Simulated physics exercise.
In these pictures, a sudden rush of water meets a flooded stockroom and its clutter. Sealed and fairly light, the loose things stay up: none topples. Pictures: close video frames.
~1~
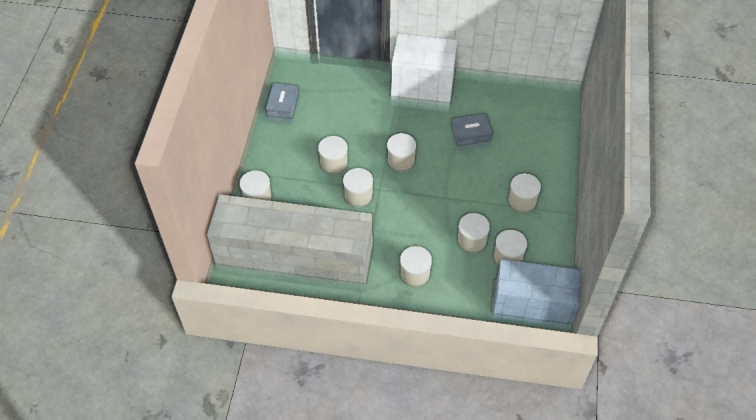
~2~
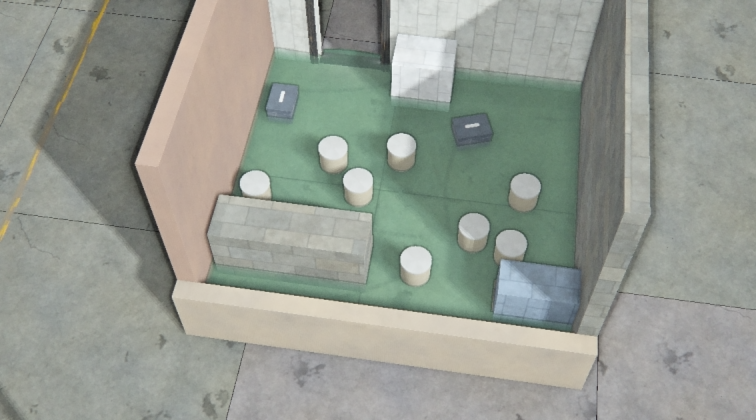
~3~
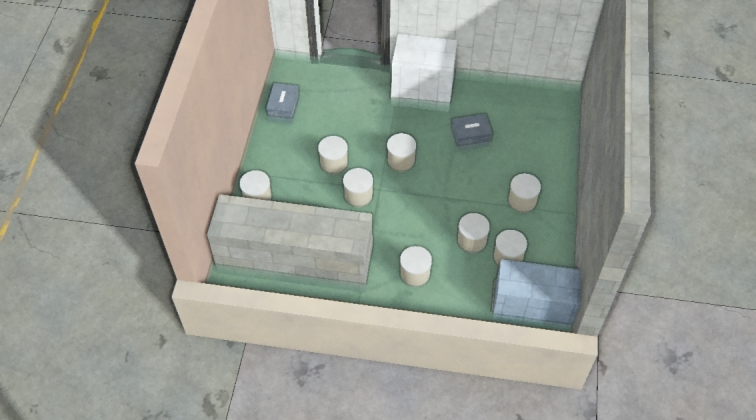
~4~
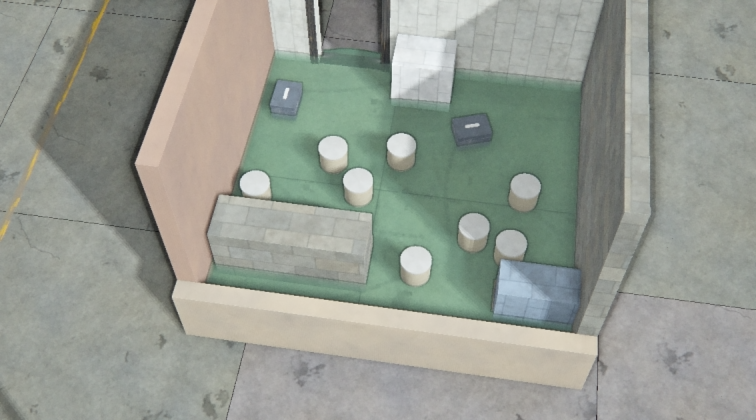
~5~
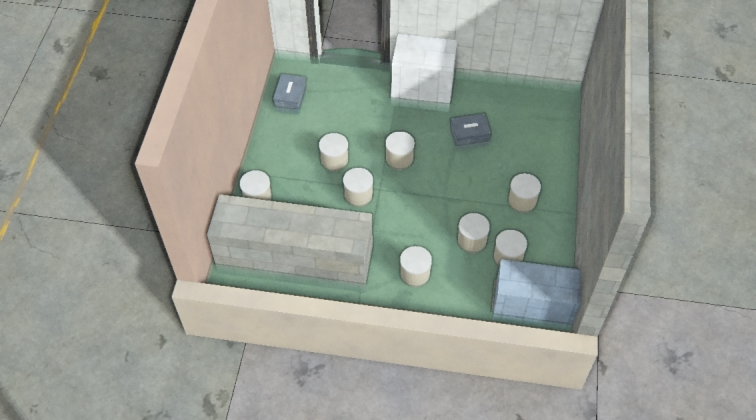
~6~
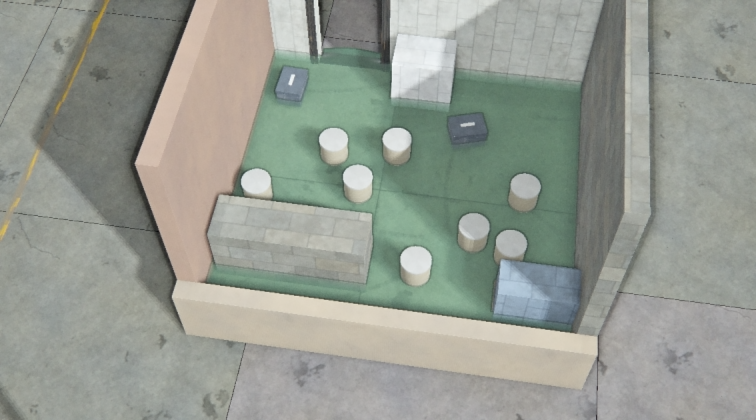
In a walled green-floored area, a doorway opens, then dark boxes and pale cylinders shift slightly.
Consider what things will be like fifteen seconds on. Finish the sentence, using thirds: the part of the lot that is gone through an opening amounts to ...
The part of the lot that is gone through an opening amounts to one to two thirds.
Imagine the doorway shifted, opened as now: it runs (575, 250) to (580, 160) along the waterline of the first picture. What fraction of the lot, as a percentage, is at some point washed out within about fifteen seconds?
It should be close to 70 per cent.
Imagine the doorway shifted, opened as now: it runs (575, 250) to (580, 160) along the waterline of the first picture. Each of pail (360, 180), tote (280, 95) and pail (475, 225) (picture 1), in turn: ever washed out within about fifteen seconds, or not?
For the three items in order: Escaped, contained, escaped.
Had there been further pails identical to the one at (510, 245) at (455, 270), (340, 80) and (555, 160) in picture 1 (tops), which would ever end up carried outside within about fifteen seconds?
Okay, one at a time: Does not get out, next gets out, last does not get out.
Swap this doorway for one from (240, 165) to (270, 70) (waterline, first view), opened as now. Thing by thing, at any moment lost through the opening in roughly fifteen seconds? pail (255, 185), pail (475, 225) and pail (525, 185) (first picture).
Each object, in the order asked: Flushed / flushed / not flushed.
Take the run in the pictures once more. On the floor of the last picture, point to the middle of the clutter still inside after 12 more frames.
Near (388, 167).
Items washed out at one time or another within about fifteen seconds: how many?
That adds up to 5.
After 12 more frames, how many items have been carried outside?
The number works out to 1.
A moment on, 0 of 10 are out; 10 afloat.
Next, 1 of 10 are out; 9 afloat.
Later, 4 of 10 are out; 6 afloat.
In the end, 5 of 10 are out; 5 afloat.
